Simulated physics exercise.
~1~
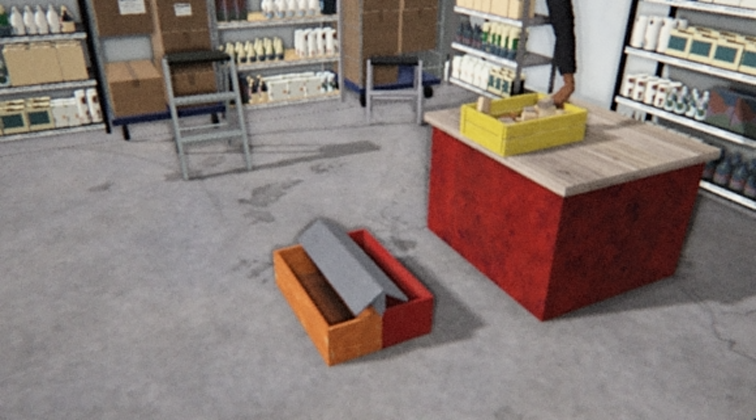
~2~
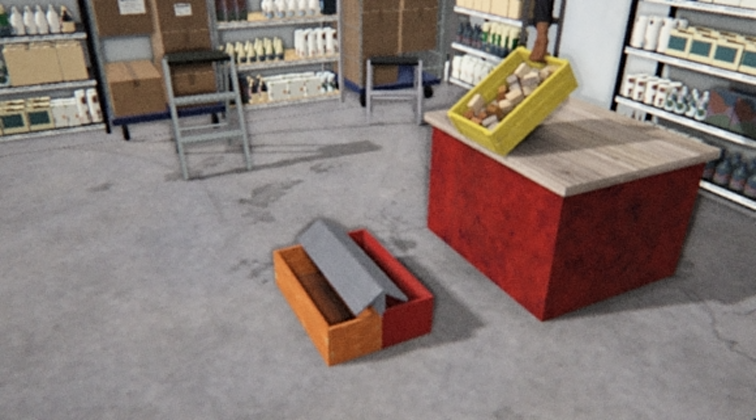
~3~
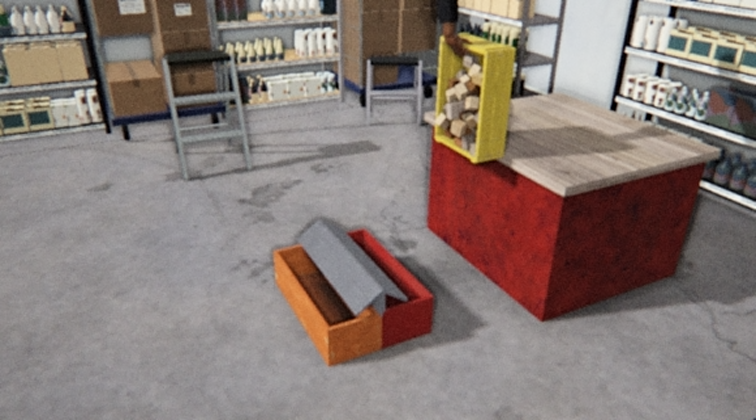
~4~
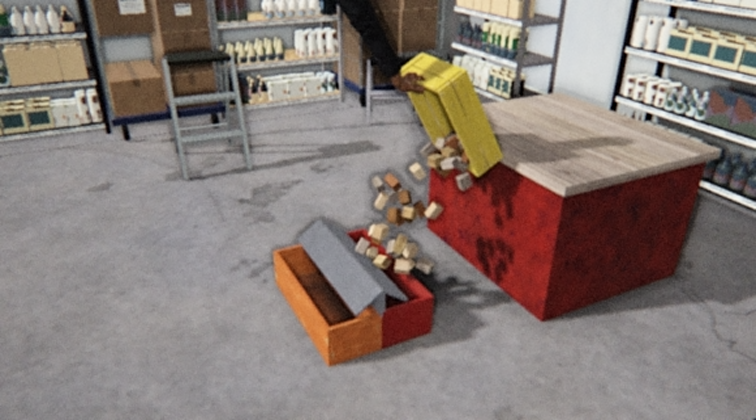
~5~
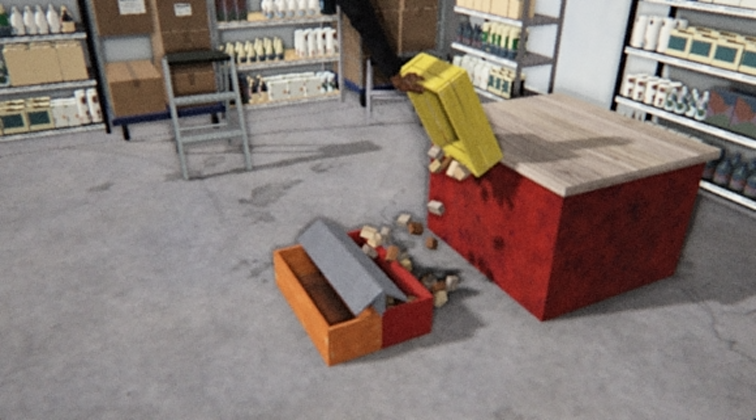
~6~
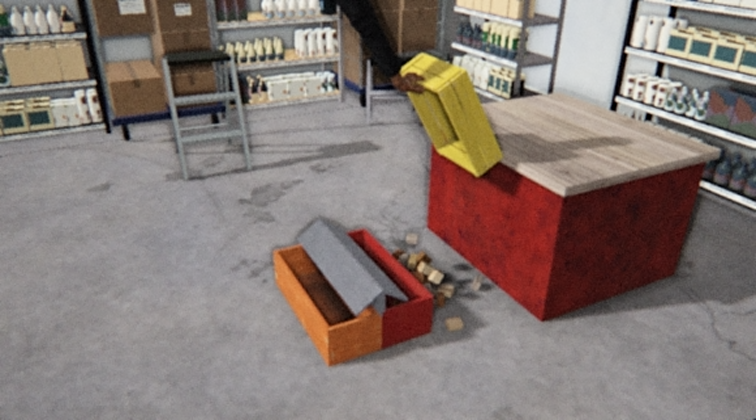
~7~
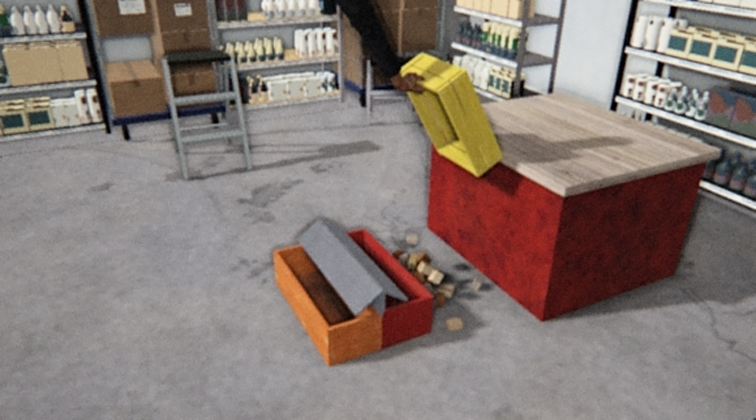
A yellow crate full of small wooden blocks sits on a wood-topped red bench in a storeroom, seen from above, with shelves, boxes and step stools behind. On the floor to the left, a grey ridge covers the divide between a red tub and an orange one. A hand tips the crate up and swings it left to the bench edge. Blocks tumble out toward the red tub, some dropping in and others scattering beside it. The emptied crate stays tilted in the hand, while a pile rests on the floor between tub and bench.
